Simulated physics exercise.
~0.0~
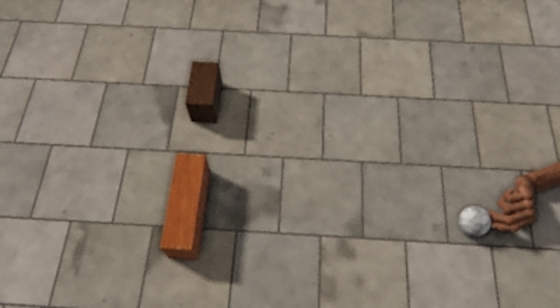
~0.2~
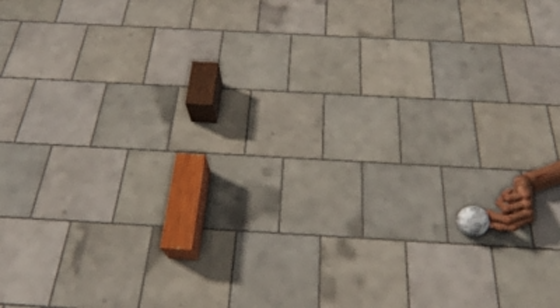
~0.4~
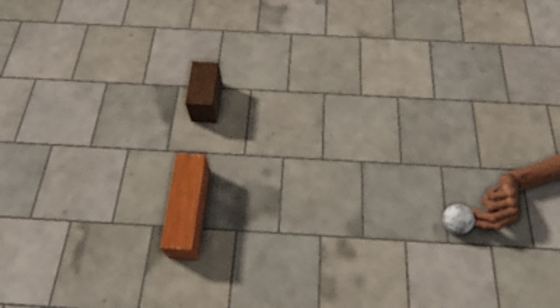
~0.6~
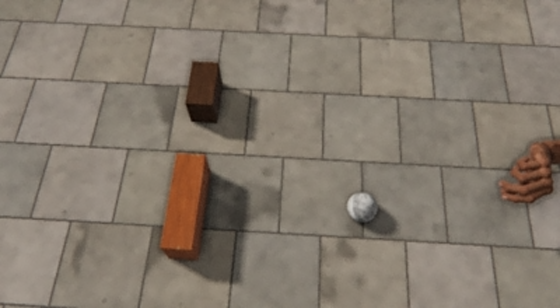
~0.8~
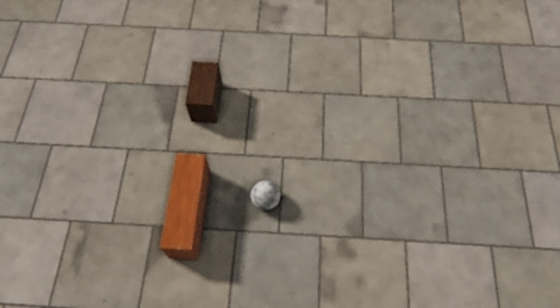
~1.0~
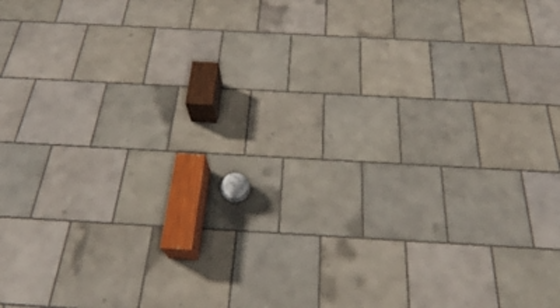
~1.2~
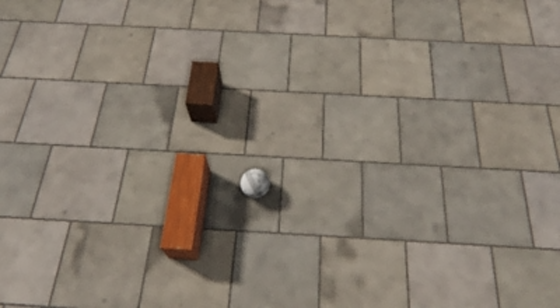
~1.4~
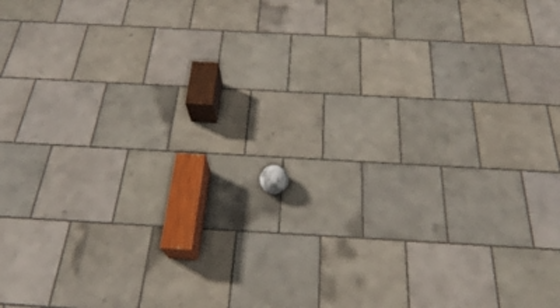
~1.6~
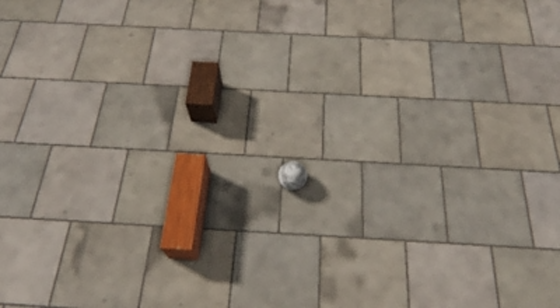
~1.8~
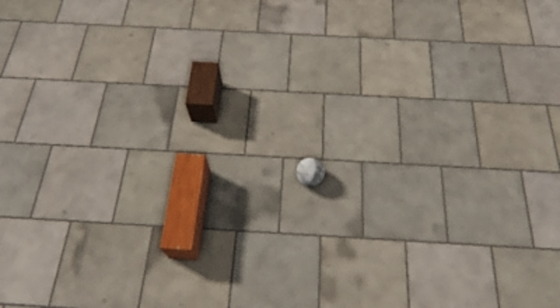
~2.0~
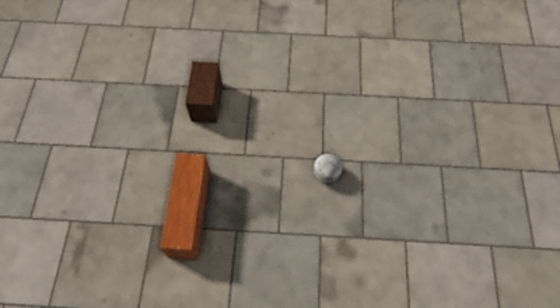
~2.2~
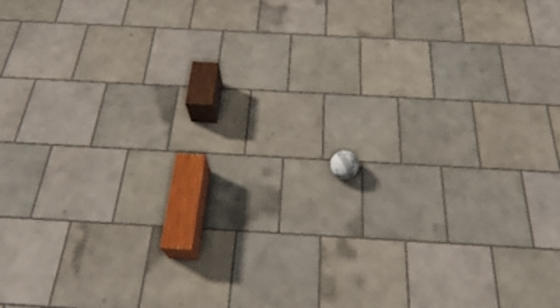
A floor of grey stone tiles is seen from above at a slant, with the view holding still. On the left stand a dark brown block and, nearer the viewer, a longer orange block, with a gap between them, while a hand at the right edge holds a whitish ball. The hand sends the ball rolling left, lets go and draws back out of sight. The ball reaches the right side of the orange block and bounces off instead of passing through the gap. It then rolls slowly back to the right and slightly away, ending out on the open tiles while both blocks stay in place.
